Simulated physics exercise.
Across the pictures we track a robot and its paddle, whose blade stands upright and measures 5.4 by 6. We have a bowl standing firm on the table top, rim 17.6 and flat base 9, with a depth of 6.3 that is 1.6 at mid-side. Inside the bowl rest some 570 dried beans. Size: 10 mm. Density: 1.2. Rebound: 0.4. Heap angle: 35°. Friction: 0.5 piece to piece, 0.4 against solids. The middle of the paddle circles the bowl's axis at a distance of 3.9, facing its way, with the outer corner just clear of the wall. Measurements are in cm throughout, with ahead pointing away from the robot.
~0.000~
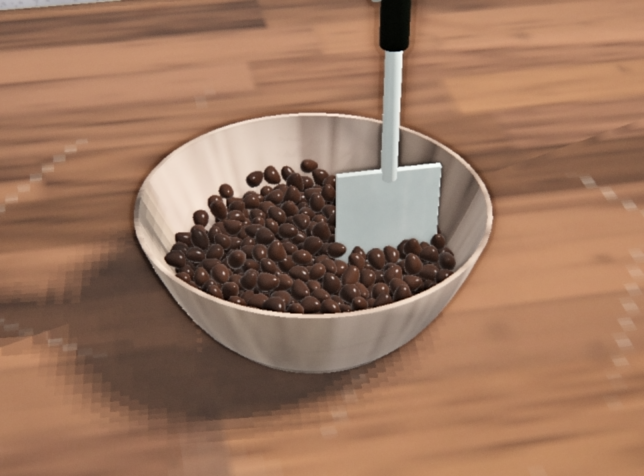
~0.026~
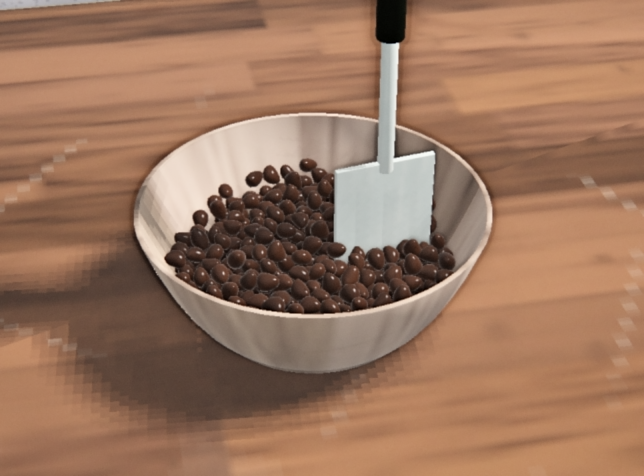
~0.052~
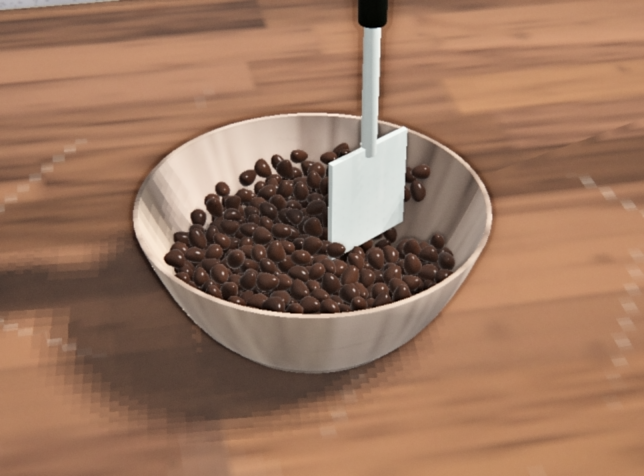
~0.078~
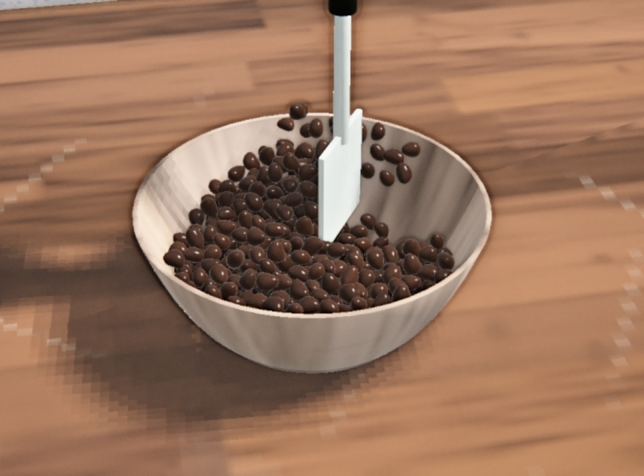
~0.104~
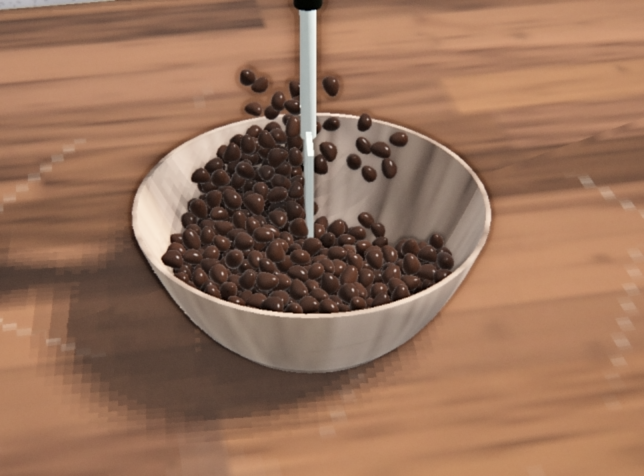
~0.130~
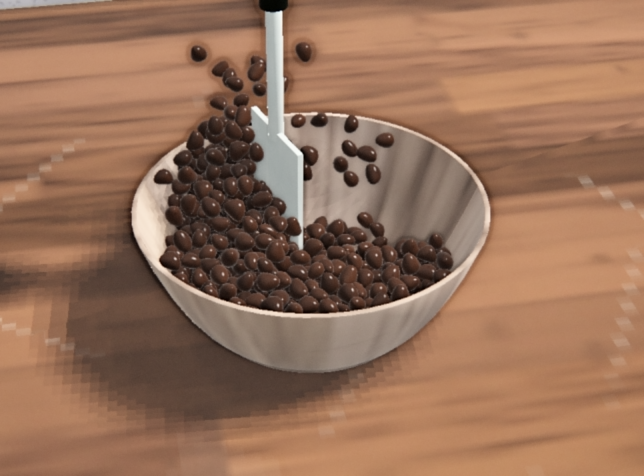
A pale, flat paddle on a black-handled rod swept from the right around the back of a bowl of dark brown beans, pushing them up on the left and flinging some above the rim.
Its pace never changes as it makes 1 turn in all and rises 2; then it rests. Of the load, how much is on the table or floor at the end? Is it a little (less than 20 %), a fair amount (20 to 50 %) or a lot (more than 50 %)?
A fair amount, from 20 to 50 %.
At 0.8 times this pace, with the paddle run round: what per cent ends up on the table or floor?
I'd put it near 20 %.
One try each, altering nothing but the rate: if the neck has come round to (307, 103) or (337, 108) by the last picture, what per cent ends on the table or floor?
Some 20 and 10 per cent.
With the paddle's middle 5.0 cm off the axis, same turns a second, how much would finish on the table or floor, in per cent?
Roughly 0 percent, I'd expect.
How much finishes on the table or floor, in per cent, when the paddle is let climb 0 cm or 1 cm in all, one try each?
Estimates: 40 % then 35 %.
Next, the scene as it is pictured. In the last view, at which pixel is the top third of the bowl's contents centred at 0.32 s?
(390, 273).
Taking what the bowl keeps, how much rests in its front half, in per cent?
I'd put it near 50 per cent.
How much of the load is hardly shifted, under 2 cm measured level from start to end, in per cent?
45 %.
After 0.23 s, 200° round, highest piece 11 above the table; 514 in the bowl, 52 in flight or on the tool.
After 0.32 s, 294° round, highest piece 10 above the table; 459 in the bowl, 38 on the table or floor, 69 in flight or on the tool.
After 0.57 s, 0° round, highest piece 6 above the table; 420 in the bowl, 146 on the table or floor.
After 1.27 s, 0° round, highest piece 6 above the table; 420 in the bowl, 146 on the table or floor.
In the end, 420 in the bowl, 146 on the table or floor. That is 26 % on the table or floor.
